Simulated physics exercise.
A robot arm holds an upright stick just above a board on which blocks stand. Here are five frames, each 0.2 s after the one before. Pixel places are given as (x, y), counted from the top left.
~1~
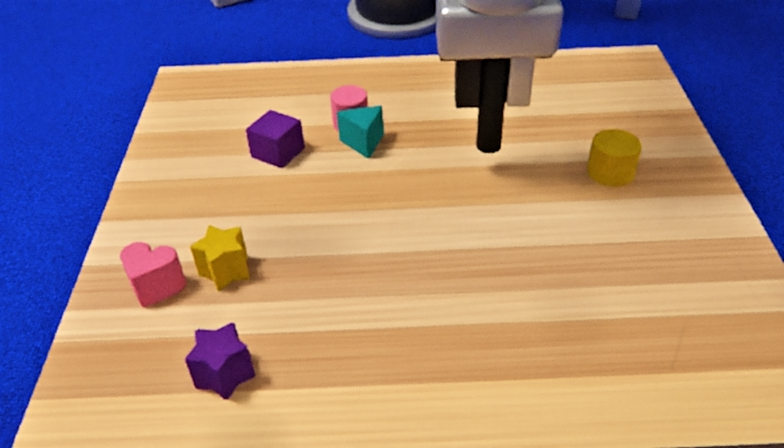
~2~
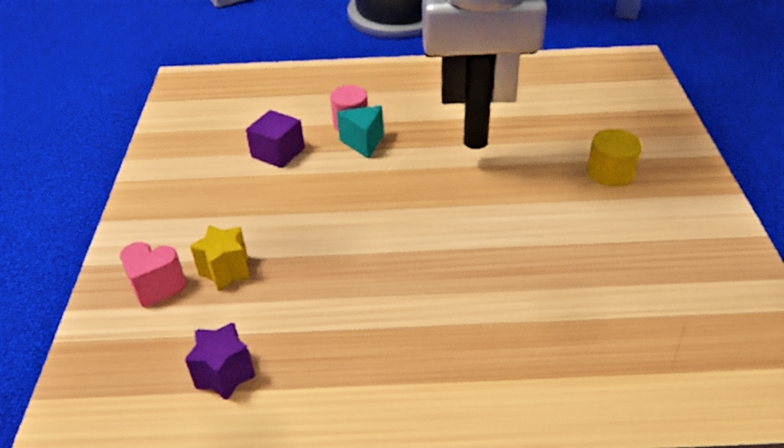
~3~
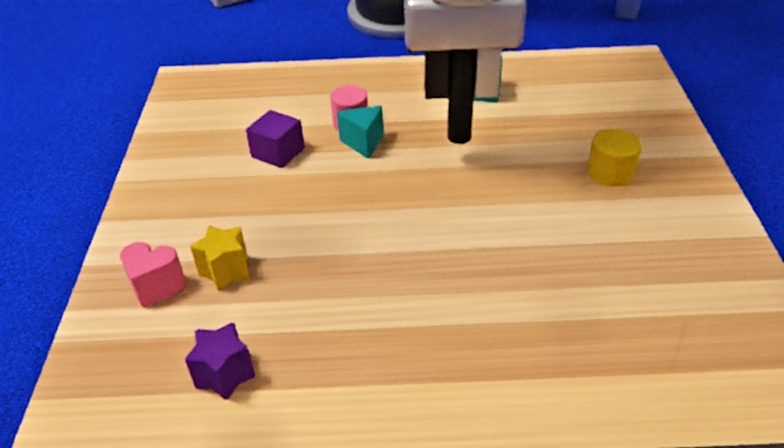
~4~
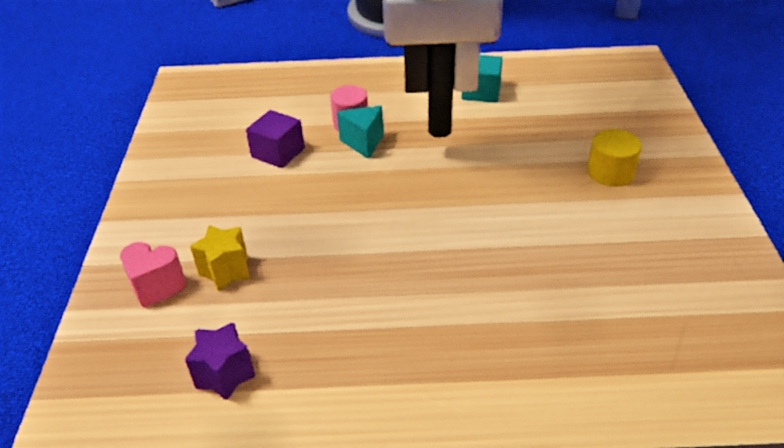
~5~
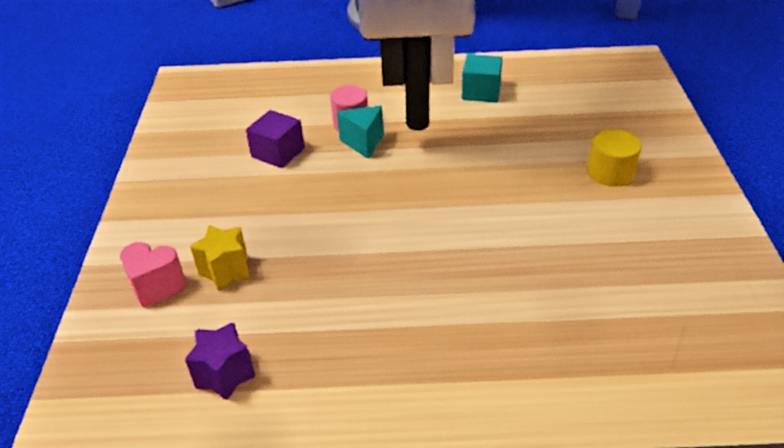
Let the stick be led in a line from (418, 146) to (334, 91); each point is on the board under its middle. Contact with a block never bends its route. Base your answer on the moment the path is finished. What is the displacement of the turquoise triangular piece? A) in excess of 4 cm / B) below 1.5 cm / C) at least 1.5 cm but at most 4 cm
It's B.
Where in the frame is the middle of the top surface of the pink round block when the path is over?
I predict (331, 89).
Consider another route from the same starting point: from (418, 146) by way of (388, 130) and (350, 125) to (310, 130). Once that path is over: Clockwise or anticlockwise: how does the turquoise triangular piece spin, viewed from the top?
Twists anticlockwise.
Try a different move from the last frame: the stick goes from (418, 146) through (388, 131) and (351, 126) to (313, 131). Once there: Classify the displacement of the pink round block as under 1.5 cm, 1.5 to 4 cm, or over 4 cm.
Travel: Beyond 4 cm.
The first path, step by step. One third of the way, stick (387, 105); nothing pushed yet.
Two thirds of the way, stick (358, 87); pink round block (333, 90).
At the end, stick (332, 71); pink round block (331, 89); turquoise triangular piece not moved.
